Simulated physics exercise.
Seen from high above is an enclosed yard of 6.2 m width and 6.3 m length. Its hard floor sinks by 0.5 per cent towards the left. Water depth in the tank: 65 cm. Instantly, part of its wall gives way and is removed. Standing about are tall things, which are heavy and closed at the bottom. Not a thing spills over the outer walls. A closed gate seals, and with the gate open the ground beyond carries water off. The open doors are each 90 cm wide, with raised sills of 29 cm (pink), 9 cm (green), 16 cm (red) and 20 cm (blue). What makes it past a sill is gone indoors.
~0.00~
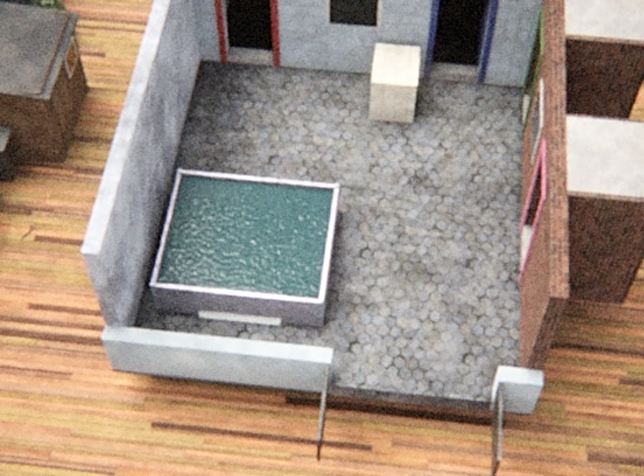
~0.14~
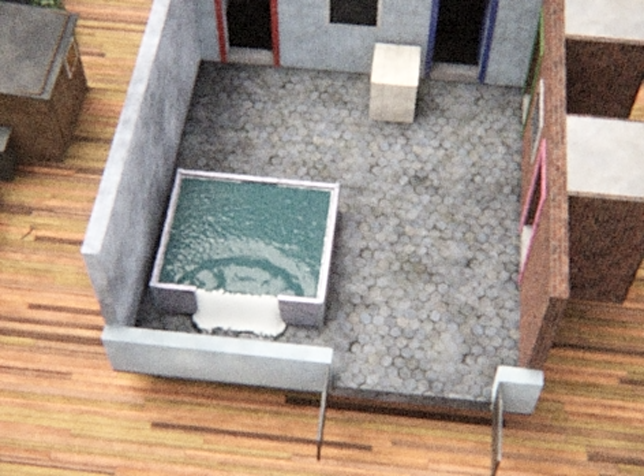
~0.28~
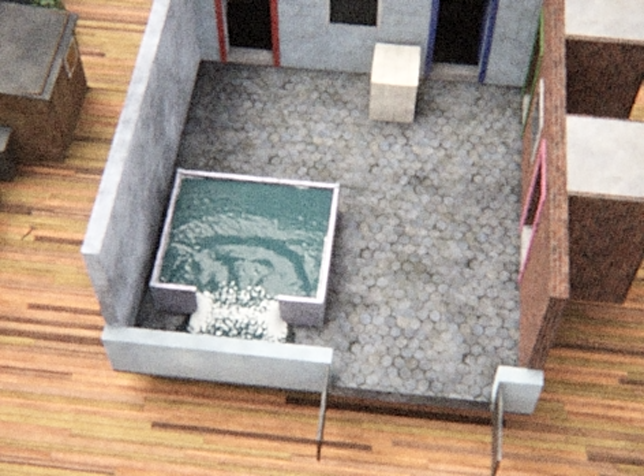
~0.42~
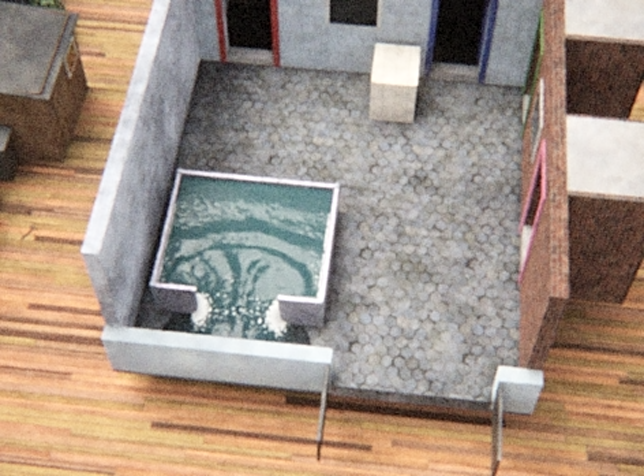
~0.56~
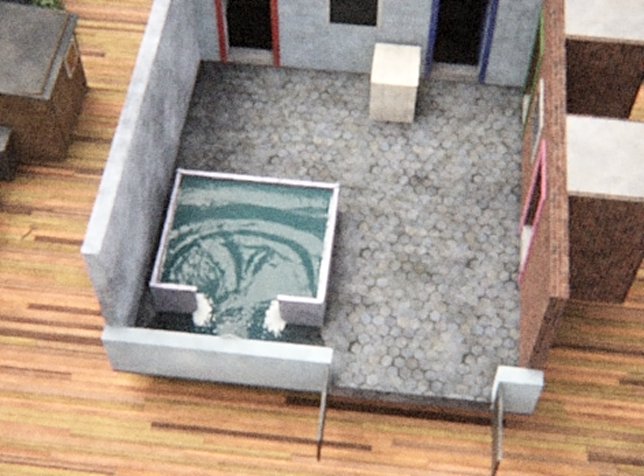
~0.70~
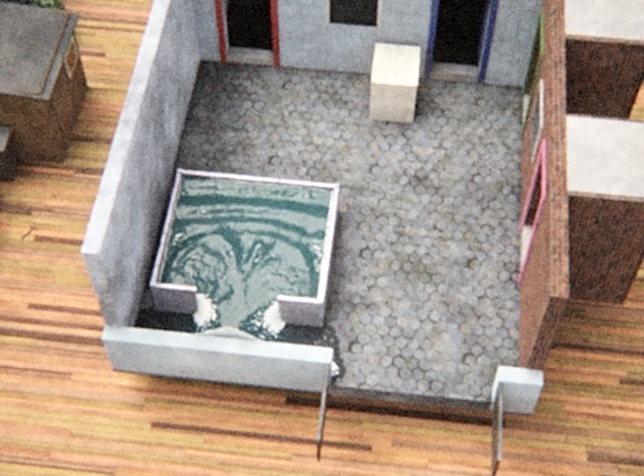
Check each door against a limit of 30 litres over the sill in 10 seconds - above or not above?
Check: Pink door not above; green door not above; red door not above; blue door not above.
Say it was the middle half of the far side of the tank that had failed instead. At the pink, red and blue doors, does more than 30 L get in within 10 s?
Then pink does not exceed it, red exceeds it, blue does not exceed it.
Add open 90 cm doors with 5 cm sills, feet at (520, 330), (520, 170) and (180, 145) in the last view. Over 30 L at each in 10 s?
In that order: Beyond it, short of it, short of it.
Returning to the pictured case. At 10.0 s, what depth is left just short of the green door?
Close to 9.0 cm of depth.
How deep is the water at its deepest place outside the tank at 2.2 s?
56 cm or so.
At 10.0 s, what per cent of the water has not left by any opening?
It comes to near 88 per cent.
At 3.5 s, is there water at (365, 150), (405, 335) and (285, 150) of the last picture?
Point 1: Unreached; point 2: Reached; point 3: Unreached.
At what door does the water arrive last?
That's the blue door.
After 1.4 s water covers 20 % of the floor and is deepest (59 cm) near (129, 350); pink door not reached, green door not reached, red door not reached, blue door not reached.
After 2.2 s water covers 35 % of the floor and is deepest (56 cm) near (140, 351); pink door not reached, green door not reached, red door not reached, blue door not reached.
After 3.5 s water covers 55 % of the floor and is deepest (34 cm) near (205, 318); pink door 13 cm at the sill, 0 L in, green door not reached, red door 20 cm at the sill, 2 L in, blue door not reached.
After 6.0 s water covers 85 % of the floor and is deepest (26 cm) near (221, 349); pink door 9 cm at the sill, 0 L in, green door 6 cm at the sill, 0 L in, red door 9 cm at the sill, 10 L in, blue door 15 cm at the sill, 0 L in.
After 10.0 s water covers 100 % of the floor and is deepest (19 cm) near (129, 350); pink door 6 cm at the sill, 0 L in, green door 9 cm at the sill, 9 L in, red door 8 cm at the sill, 10 L in, blue door 11 cm at the sill, 0 L in.
